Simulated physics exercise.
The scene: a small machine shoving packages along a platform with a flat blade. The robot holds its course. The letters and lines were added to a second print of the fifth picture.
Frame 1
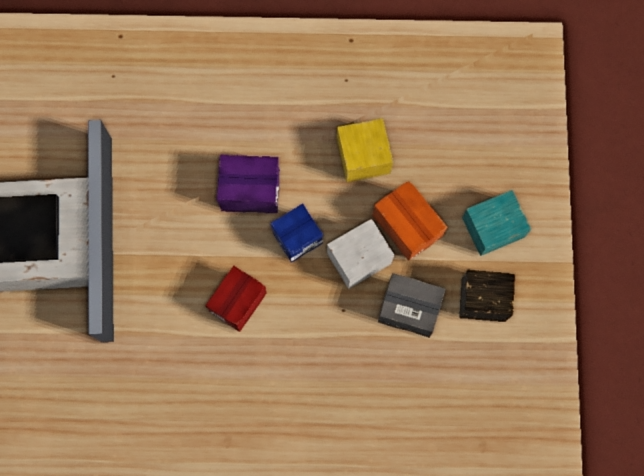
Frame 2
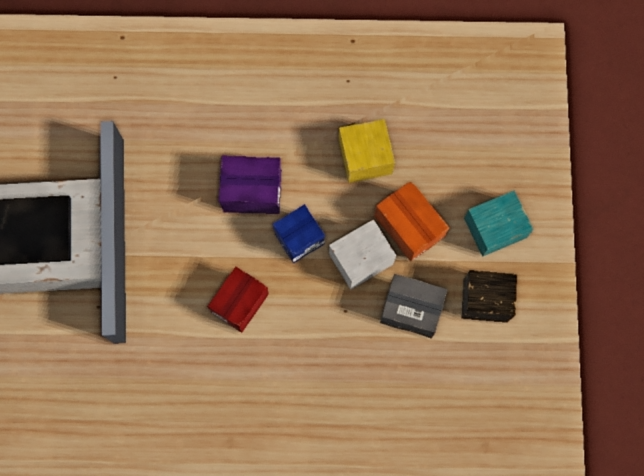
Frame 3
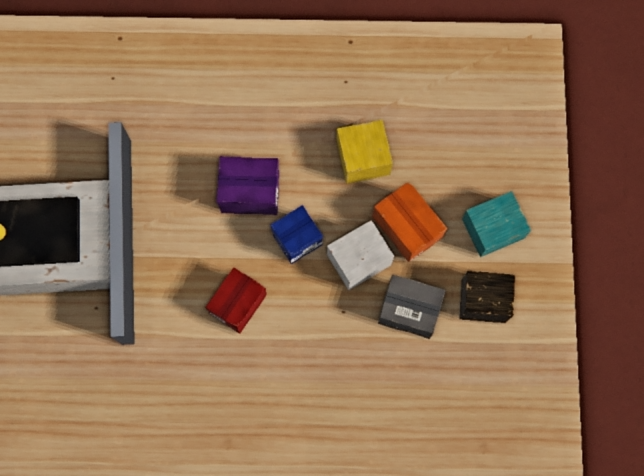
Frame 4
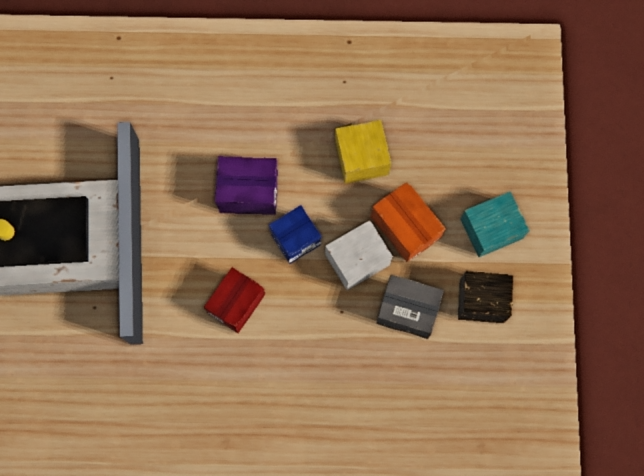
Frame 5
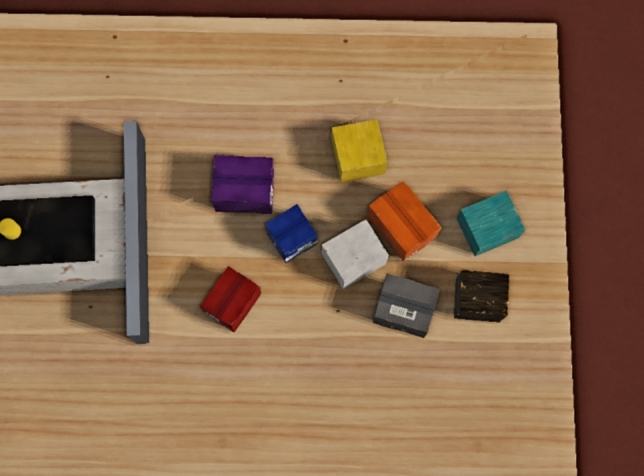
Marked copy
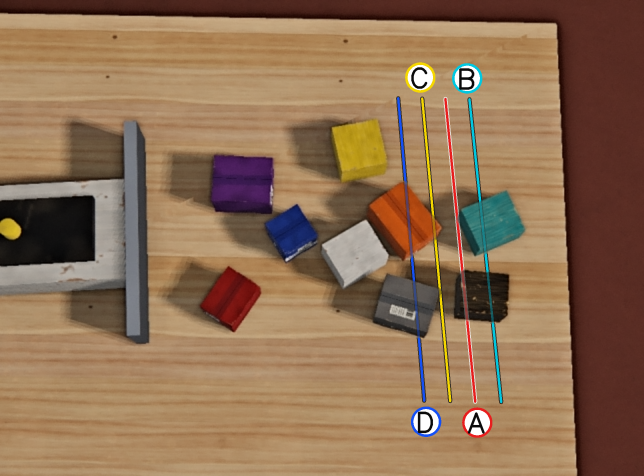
A flat-bladed machine moves slowly right across a wooden platform toward several colourful, motionless packages.
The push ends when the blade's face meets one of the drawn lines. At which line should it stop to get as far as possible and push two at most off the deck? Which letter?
Up to line B.
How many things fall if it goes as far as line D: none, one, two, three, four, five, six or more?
By then, none.
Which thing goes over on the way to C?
The turquoise crate.
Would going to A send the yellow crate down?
By then, no.
On the marked copy, A at (460, 244); B at (485, 245); C at (436, 244); D at (411, 243).
With B. Early on, robot (182, 232); purple box (295, 183); red parcel (290, 286).
Further on, robot (311, 234); turquoise crate (544, 230); black crate (497, 296).
At the end, robot (411, 236); orange box over the edge; turquoise crate over the edge; two fallen.
As for the rest, A is within the limit but short; C is within the limit but short; D is within the limit but short.
